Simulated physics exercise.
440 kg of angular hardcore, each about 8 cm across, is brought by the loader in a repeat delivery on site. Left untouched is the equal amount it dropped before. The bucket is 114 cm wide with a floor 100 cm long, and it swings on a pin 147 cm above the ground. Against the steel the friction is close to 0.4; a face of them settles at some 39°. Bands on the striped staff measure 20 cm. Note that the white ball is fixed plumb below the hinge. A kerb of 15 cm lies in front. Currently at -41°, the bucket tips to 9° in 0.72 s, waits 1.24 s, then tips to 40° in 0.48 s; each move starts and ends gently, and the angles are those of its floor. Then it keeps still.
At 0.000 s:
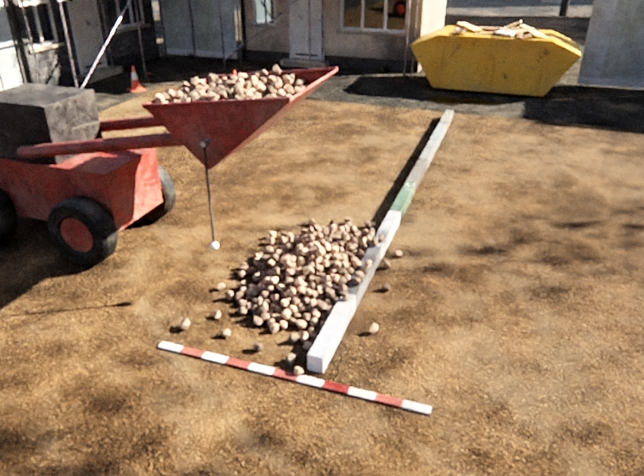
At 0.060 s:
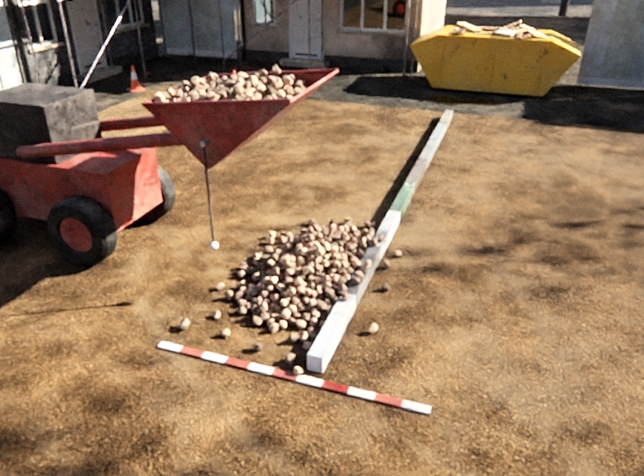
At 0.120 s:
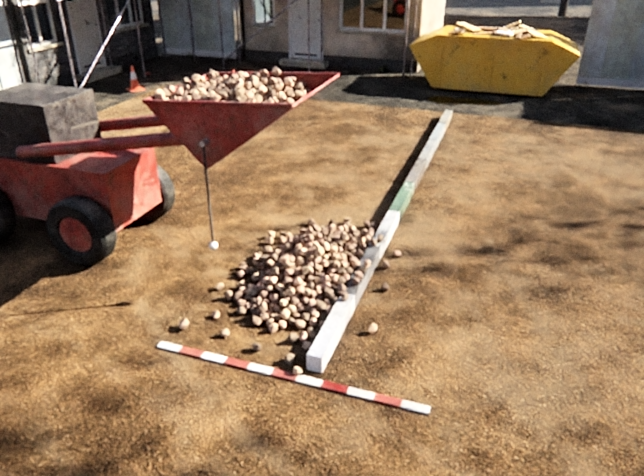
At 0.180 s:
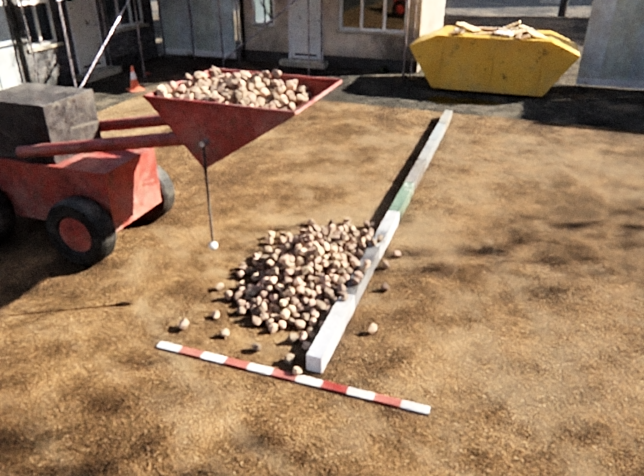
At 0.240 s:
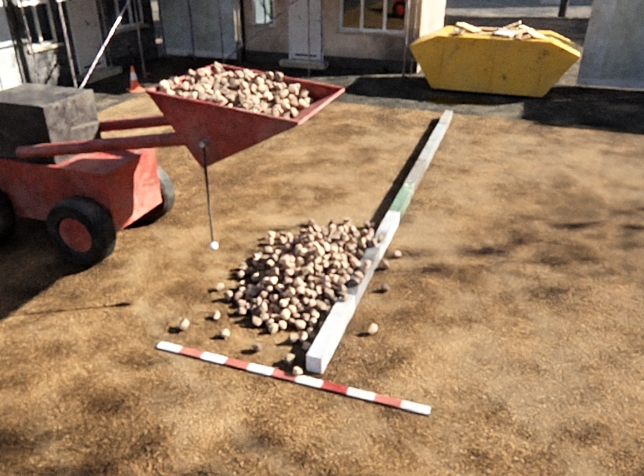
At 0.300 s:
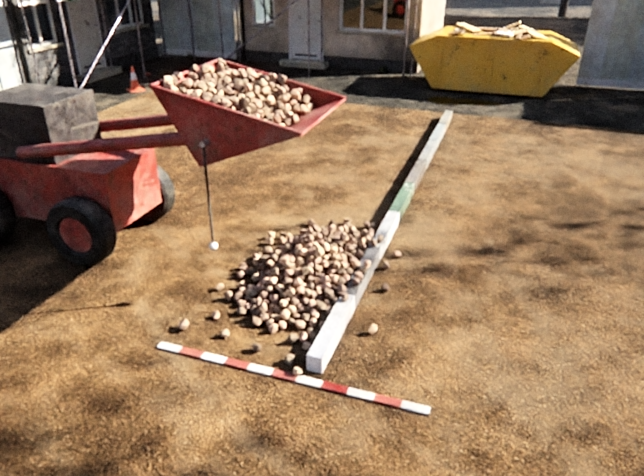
In a yard beside some buildings, a small red machine slowly tilted its raised bucket of pale stones forward, the load shifting slightly, while an earlier heap lay still against a long white kerb.
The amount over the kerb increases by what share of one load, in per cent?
By about 30 per cent of a load.
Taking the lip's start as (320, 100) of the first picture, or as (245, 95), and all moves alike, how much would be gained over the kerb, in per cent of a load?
First place about 65 %, second about 0 %.
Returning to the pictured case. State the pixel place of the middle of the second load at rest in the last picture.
Their centre rests close to (342, 264).
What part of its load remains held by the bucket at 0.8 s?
Roughly 100 per cent remains inside.
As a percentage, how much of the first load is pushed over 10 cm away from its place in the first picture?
Near 0 per cent, I reckon.
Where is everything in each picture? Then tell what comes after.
In the first picture, the bucket is at -41°, its lip at (291, 99); the top of the load is at (249, 80). The earlier load is highest near (320, 239), 31 cm above ground level, 99 % on this side of the kerb, 1 % over the kerb.
In the second picture, the bucket is at -40°, its lip at (291, 101); the top of the load is at (249, 79); the stones move at 0.1 m/s on average.
In the third picture, lip at (293, 106), floor tilted -37°, highest stones at (250, 80); the stones move at 0.2 m/s on average.
In the fourth picture, the bucket is at -33°, its lip at (296, 113); the top of the load is at (221, 77); the stones move at 0.4 m/s on average.
In the fifth picture, the bucket is at -28°, its lip at (299, 123); the top of the load is at (208, 74); the stones move at 0.4 m/s on average.
In the sixth picture, the bucket is at -22°, its lip at (302, 134); the top of the load is at (208, 69); the stones move at 0.4 m/s on average.
After 0.5 s the floor is at 1°; in per cent of one load, 100 in the bucket, 99 on this side of the kerb, 1 over the kerb; the foremost stones are at (374, 277).
After 0.8 s the floor is at 9°; in per cent of one load, 100 in the bucket, 99 on this side of the kerb, 1 over the kerb; the foremost stones are at (374, 277).
After 2.9 s the floor is at 40°; in per cent of one load, 29 in the bucket, 168 on this side of the kerb, 3 over the kerb; the foremost stones are at (397, 313).
After 5.6 s the floor is at 40°; in per cent of one load, 0 in the bucket, 169 on this side of the kerb, 31 over the kerb; the foremost stones are at (460, 307). Net gain over the kerb, 30.
